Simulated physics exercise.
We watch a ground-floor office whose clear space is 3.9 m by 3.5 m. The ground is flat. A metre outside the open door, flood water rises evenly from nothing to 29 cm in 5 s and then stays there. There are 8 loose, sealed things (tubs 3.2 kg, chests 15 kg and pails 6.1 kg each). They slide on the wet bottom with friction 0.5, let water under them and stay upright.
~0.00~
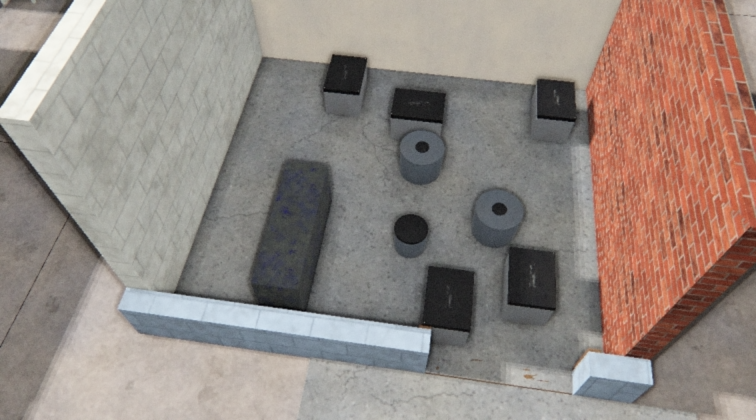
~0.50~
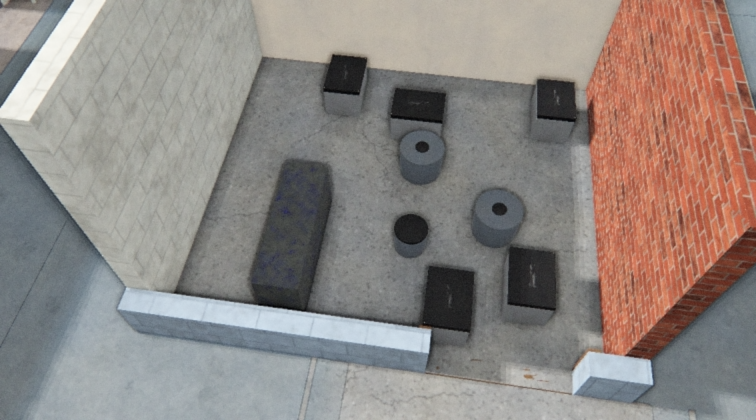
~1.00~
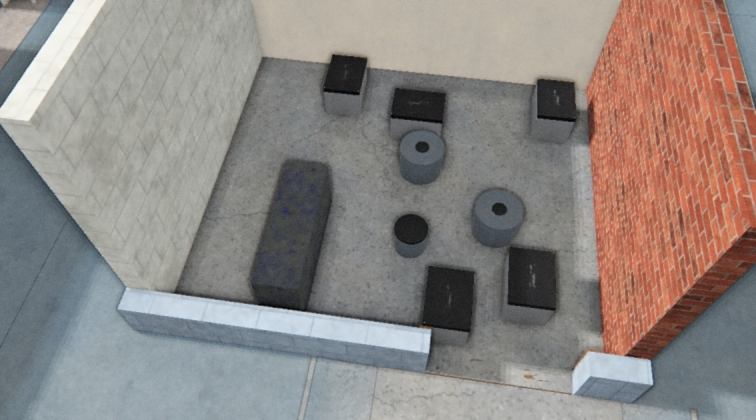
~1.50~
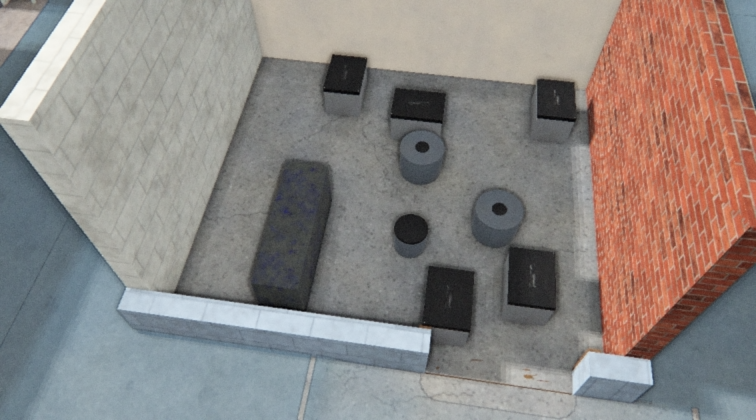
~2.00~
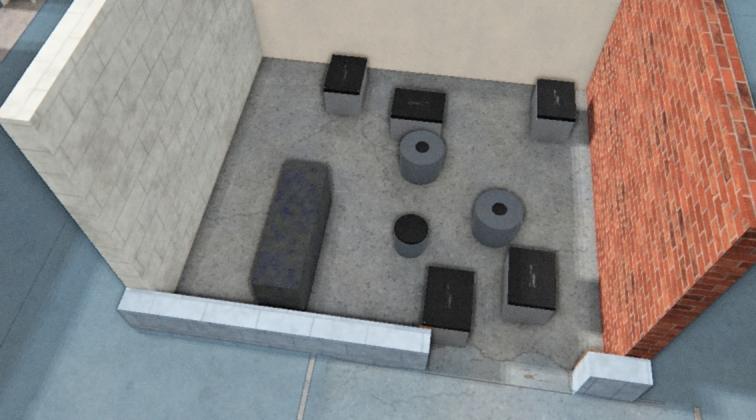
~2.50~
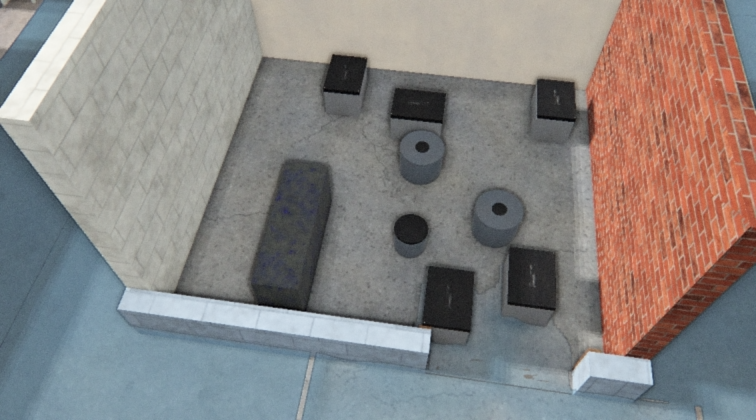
To begin with, black-topped chests, grey round tubs and a long dark block stand on a dry floor between pale and brick walls. Bluish water spreads over the ground outside, gradually covering the paler patch by the front gap, then creeps slightly inside, while nothing in the room visibly shifts.
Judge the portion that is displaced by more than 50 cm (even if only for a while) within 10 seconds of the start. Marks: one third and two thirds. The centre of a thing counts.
Share: At least two thirds.
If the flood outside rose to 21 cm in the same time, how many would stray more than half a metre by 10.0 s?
Then 6.
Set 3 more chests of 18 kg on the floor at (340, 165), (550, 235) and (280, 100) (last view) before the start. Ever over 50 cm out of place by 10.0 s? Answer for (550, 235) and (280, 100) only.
In turn: Past it, past it.
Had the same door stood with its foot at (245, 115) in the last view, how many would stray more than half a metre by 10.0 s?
In that case 7 of them.
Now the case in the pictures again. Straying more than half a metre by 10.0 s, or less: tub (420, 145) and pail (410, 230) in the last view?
In turn: Past it, short of it.
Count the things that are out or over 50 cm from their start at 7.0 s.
I count 5.
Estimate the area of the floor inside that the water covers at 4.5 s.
Some 5.5 m2.
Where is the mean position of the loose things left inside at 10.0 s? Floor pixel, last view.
Around (306, 177).
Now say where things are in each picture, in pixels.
A tub at (422, 147), on the bottom; a chest at (419, 104) rests on the ground; water covers 0.0 m2; 0 of 8 have shifted, in the first picture.
A tub at (422, 147), on the bottom; a chest at (419, 104), on the bottom; 0.0 m2 under water; 0 of 8 have shifted, in the second picture.
A tub at (422, 147) rests on the ground; a chest at (419, 104) rests on the ground; water covers 0.0 m2; 0 of 8 have shifted, in the third picture.
A tub at (422, 147) rests on the ground; a chest at (419, 104) rests on the ground; water covers 0.0 m2; 0 of 8 have shifted, in the fourth picture.
A tub at (422, 147), on the bottom; a chest at (419, 104), on the bottom; water covers 0.0 m2; 0 of 8 have shifted, in the fifth picture.
A tub at (422, 147), on the bottom; a chest at (419, 104), on the bottom; 0.4 m2 under water; 0 of 8 have shifted, in the sixth picture.
After 3.5 s 0 of 8 are over 50 cm from their spots; 0 afloat.
After 4.5 s 2 of 8 are over 50 cm from their spots; 0 afloat.
After 7.0 s 5 of 8 are over 50 cm from their spots; 4 afloat.
After 10.0 s 7 of 8 are over 50 cm from their spots, and 7 have been at some point; 6 afloat.
